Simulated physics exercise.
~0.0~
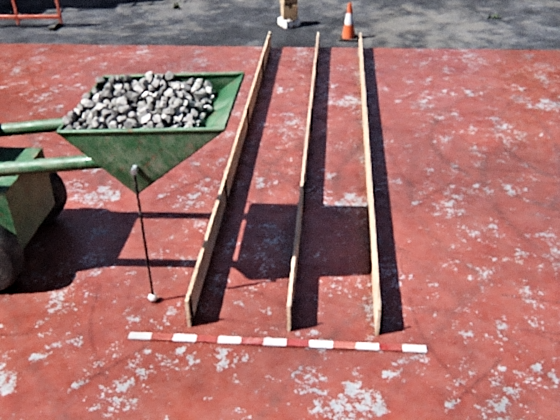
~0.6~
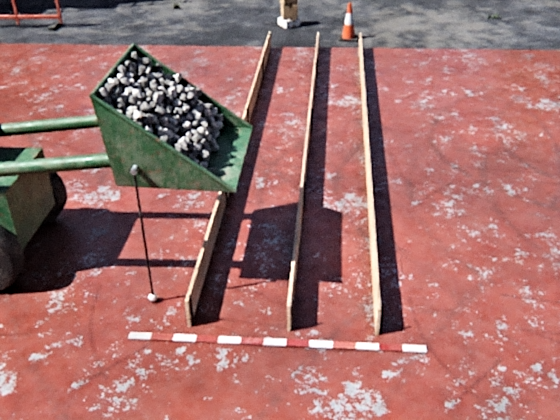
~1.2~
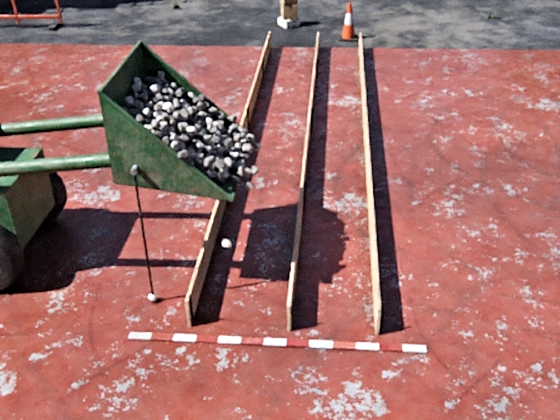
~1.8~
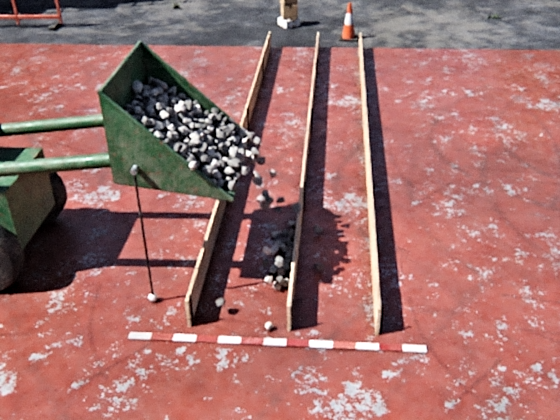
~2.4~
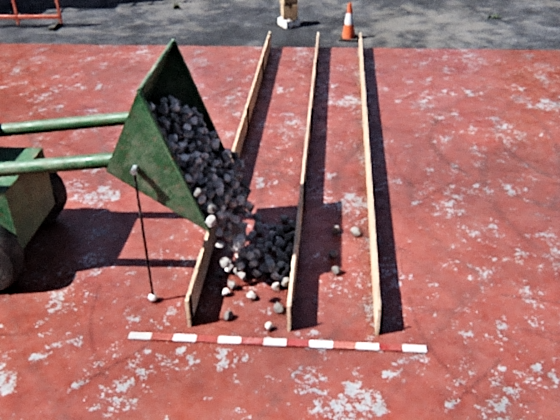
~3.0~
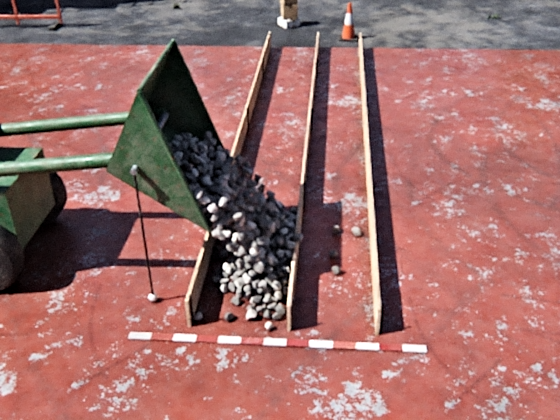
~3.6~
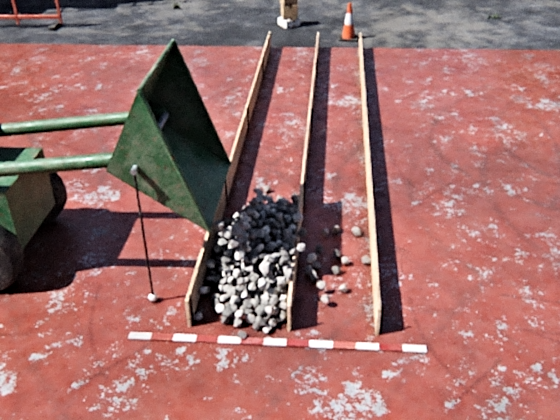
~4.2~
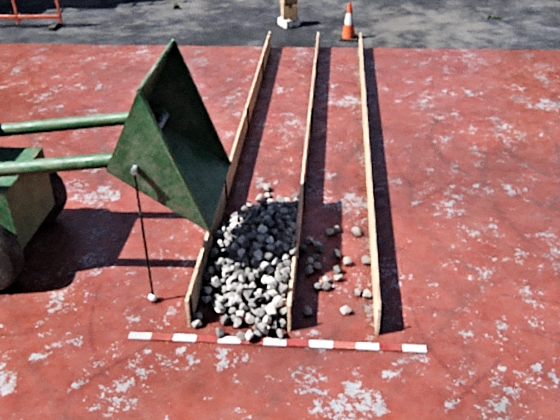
On a worn red floor, a green skip tips grey stones mostly between the nearest planks.
